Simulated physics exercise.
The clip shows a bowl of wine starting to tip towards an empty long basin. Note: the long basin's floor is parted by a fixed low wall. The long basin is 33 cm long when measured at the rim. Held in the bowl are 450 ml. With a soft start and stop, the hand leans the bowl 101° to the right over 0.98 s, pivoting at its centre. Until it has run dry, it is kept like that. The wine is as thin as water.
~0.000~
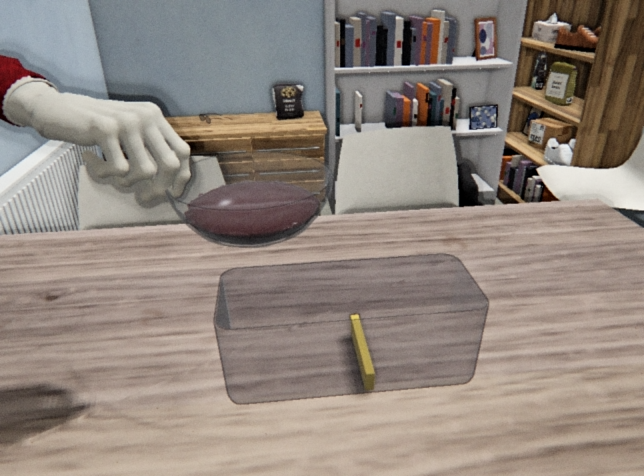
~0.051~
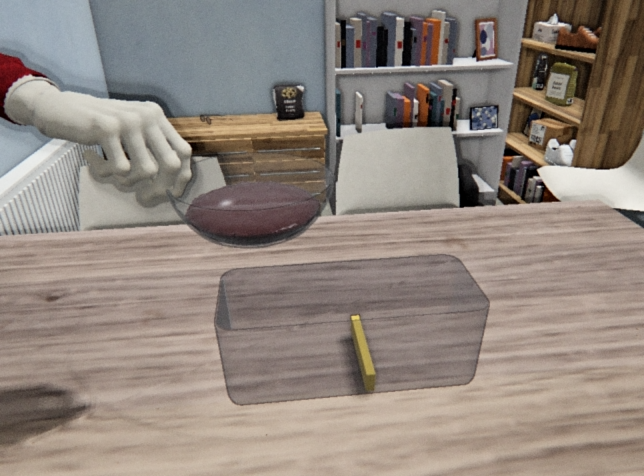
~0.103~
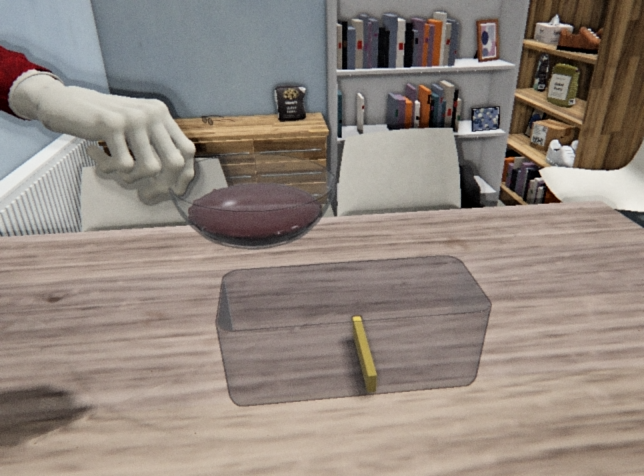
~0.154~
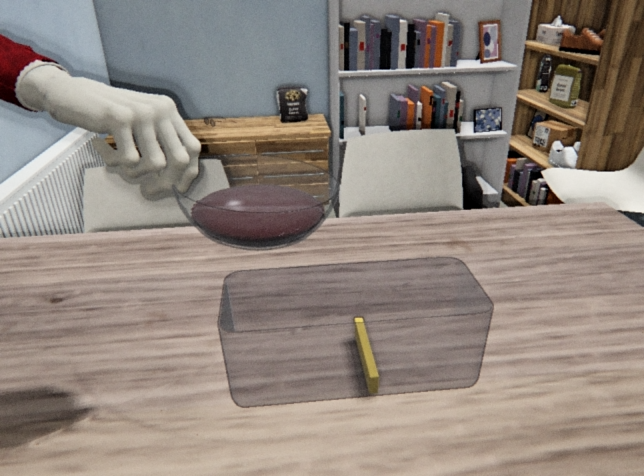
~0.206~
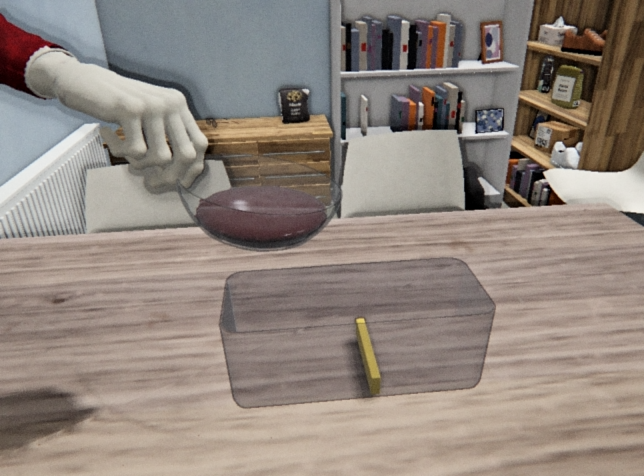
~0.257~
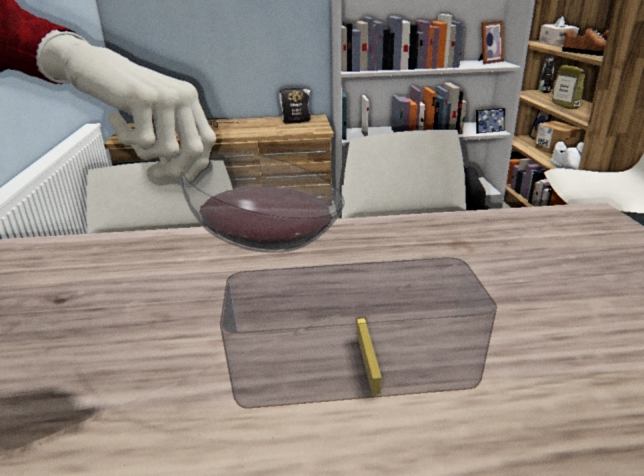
The clip opens with a white-gloved hand in a red sleeve holding a clear bowl of dark red wine above a wooden table, near an empty, see-through long basin with a yellow strip. The hand then gradually leans the bowl slightly to the right, the wine still inside, while the basin stays still.
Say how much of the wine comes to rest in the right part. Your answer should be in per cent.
About 46 per cent comes to rest there.
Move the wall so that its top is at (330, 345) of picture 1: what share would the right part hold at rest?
With the wall placed like that, close to 75 per cent.
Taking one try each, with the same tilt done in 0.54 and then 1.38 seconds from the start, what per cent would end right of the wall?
Respectively about 40 and 50 percent.
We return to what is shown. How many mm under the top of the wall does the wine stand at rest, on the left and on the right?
It's around 18 mm on the left side and around 18 mm on the right side.
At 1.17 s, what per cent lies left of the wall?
Roughly 54 in a hundred.
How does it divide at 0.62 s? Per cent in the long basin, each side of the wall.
9 per cent left and 22 right, roughly.
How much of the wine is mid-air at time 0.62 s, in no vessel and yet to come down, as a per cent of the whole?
I'd put it at about 38 percent.
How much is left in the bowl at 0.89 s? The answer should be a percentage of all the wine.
Remaining share: Approx. 0 %.
By 0.62 s the tilt is 72° and 31 per cent is still to pour, 9 is left of the wall and 22 right of it.
By 0.89 s the tilt is 99° and 0 per cent is still to pour, 52 is left of the wall and 45 right of it.
By 1.17 s the tilt is 101° and 0 per cent is still to pour, 53 is left of the wall and 46 right of it.
By 1.48 s the tilt is 101° and 0 per cent is still to pour, 53 is left of the wall and 46 right of it.
At rest 53 per cent lies left of the wall, 46 right of it and 1 outside.
